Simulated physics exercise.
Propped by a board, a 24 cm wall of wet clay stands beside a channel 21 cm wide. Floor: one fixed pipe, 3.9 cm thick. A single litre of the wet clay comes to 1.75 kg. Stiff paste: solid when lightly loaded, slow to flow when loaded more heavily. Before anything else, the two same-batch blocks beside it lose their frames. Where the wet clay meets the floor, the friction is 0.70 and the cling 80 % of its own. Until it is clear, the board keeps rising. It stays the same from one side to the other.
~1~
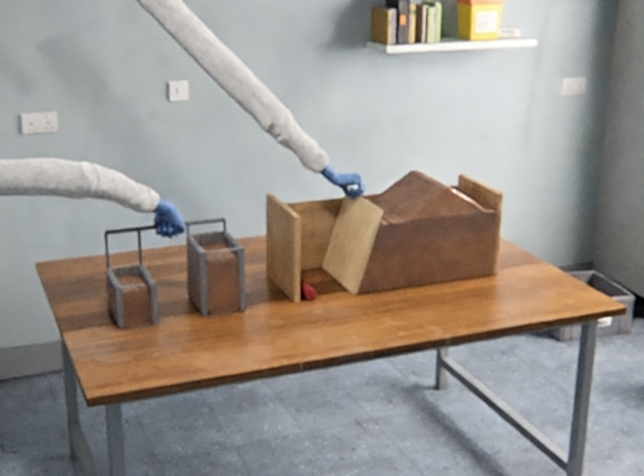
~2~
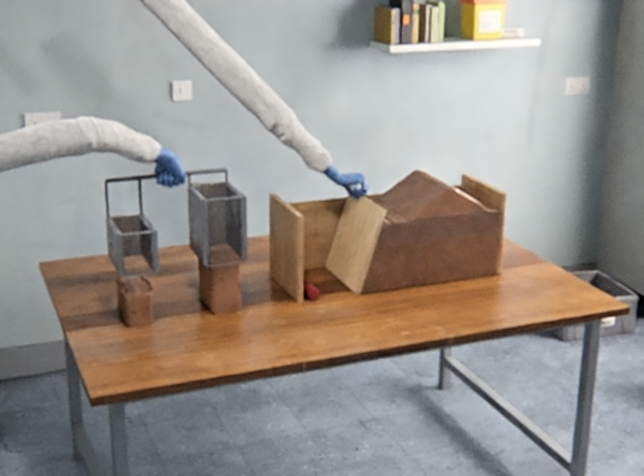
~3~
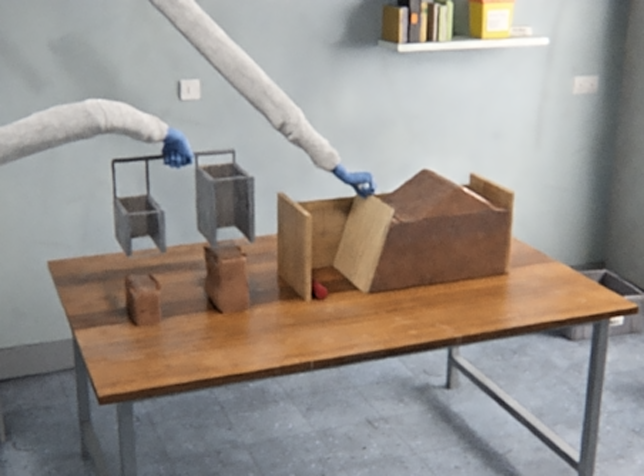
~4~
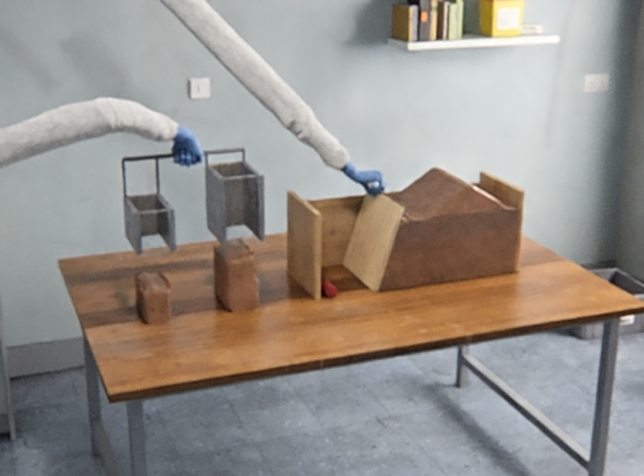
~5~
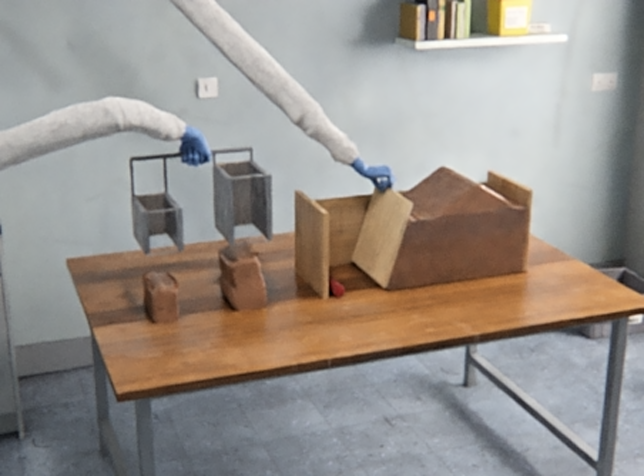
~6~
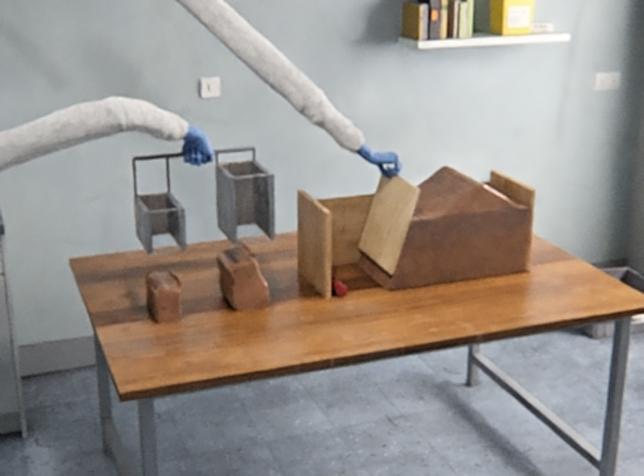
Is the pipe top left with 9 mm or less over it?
Yes.
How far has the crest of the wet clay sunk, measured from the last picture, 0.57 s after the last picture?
The gap comes to about 0.0 centimetres.
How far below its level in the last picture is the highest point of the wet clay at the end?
By my estimate, near 0.0 cm.
Then, 0.26 s after the last picture, the face still stands and nothing lies on the pipe.
Then, 0.57 s after the last picture, the face still stands and nothing lies on the pipe.
Then, 0.88 s after the last picture, the face still stands and nothing lies on the pipe.
Then, 1.19 s after the last picture, the face still stands and nothing lies on the pipe.
Then, 1.23 s after the last picture, at the end, the face still stands and nothing lies on the pipe.
